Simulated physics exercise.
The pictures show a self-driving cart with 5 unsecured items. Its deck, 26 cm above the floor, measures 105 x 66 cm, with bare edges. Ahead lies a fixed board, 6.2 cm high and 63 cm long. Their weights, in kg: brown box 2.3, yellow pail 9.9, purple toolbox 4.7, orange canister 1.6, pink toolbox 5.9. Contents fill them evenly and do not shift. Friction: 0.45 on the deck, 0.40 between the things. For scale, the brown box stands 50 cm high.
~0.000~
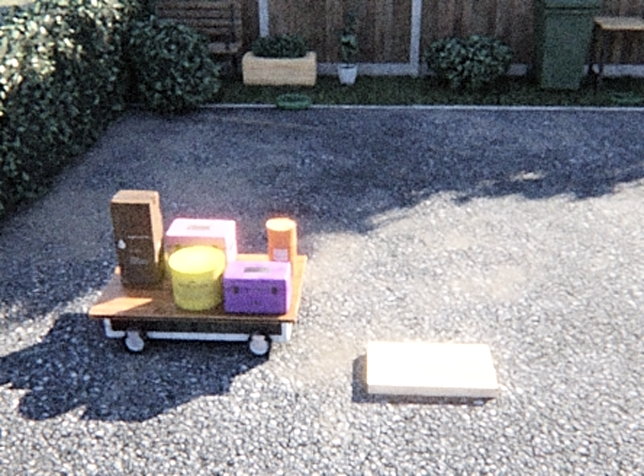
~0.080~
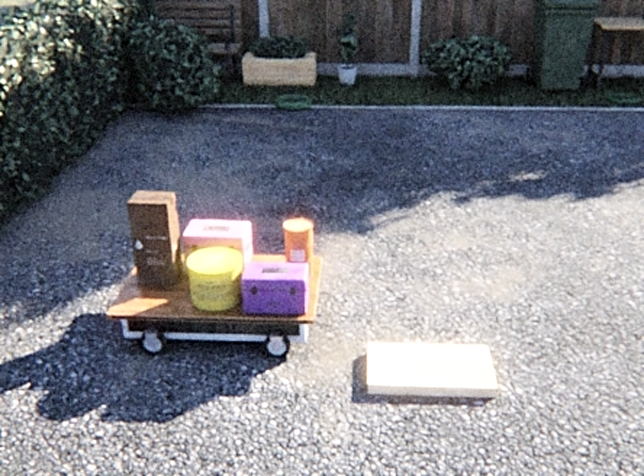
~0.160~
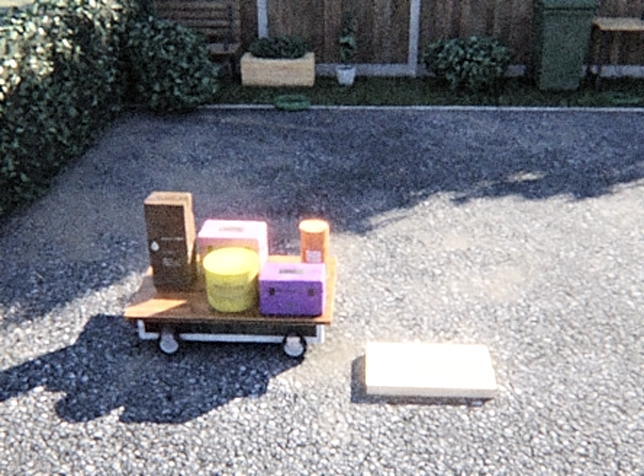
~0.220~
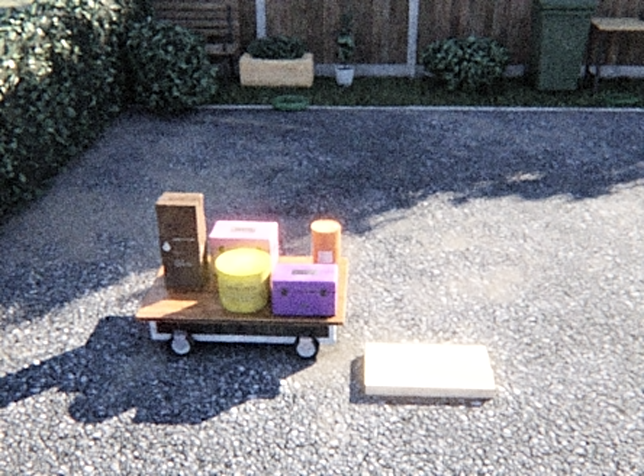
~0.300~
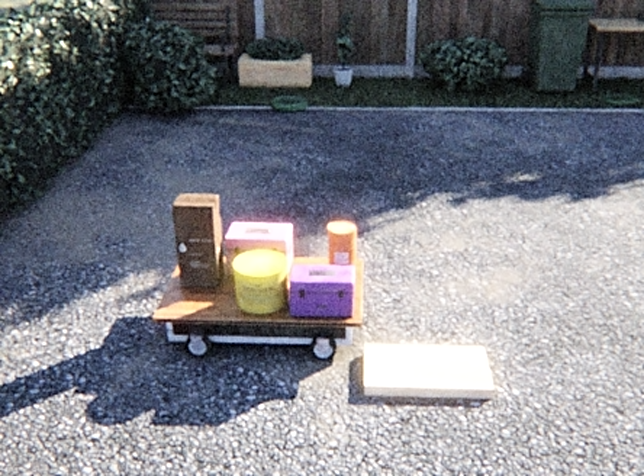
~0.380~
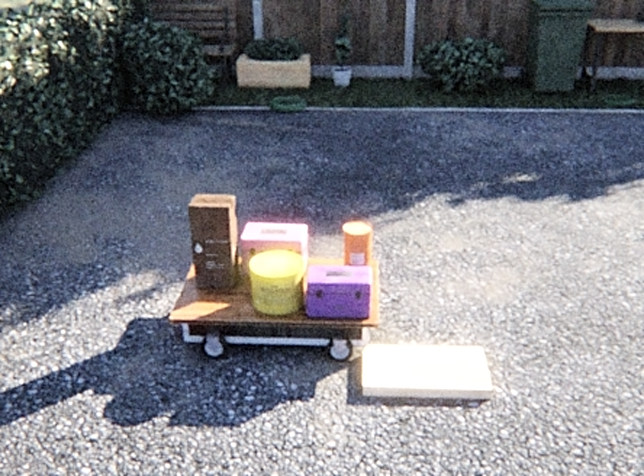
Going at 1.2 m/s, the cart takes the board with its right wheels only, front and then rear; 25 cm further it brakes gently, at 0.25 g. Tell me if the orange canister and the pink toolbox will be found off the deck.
The orange canister comes off the cart and the pink toolbox stays on the cart.
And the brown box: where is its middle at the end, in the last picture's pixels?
At about (605, 258).
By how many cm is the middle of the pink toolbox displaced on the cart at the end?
About 2 cm.
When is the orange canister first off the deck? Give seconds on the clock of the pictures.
Near 1.9 s.
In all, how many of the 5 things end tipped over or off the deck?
2 of them.
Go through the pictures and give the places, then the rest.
In the first frame, cart 0 cm along; orange canister (282, 249); pink toolbox (202, 247).
In the second frame, cart 10 cm along; purple toolbox (276, 288); brown box (156, 238).
In the third frame, cart 19 cm along; yellow pail (233, 280); purple toolbox (293, 289).
In the fourth frame, cart 26 cm along; brown box (183, 240); yellow pail (245, 280).
In the fifth frame, cart 36 cm along; purple toolbox (322, 291); brown box (199, 241).
In the sixth frame, cart 46 cm along; orange canister (358, 253); pink toolbox (275, 251).
After 1.08 s, cart 130 cm along; orange canister leaning 25° near (498, 249); brown box slid 3 cm; yellow pail slid 3 cm.
After 2.08 s, cart 238 cm along; orange canister now off the deck; brown box leaning 8°; purple toolbox slid 3 cm.
At rest (3.6 s), off the deck, orange canister; tipped over on the cart, brown box; the other 3 in place, give or take 10 cm. In the last view, pink toolbox near (622, 256).
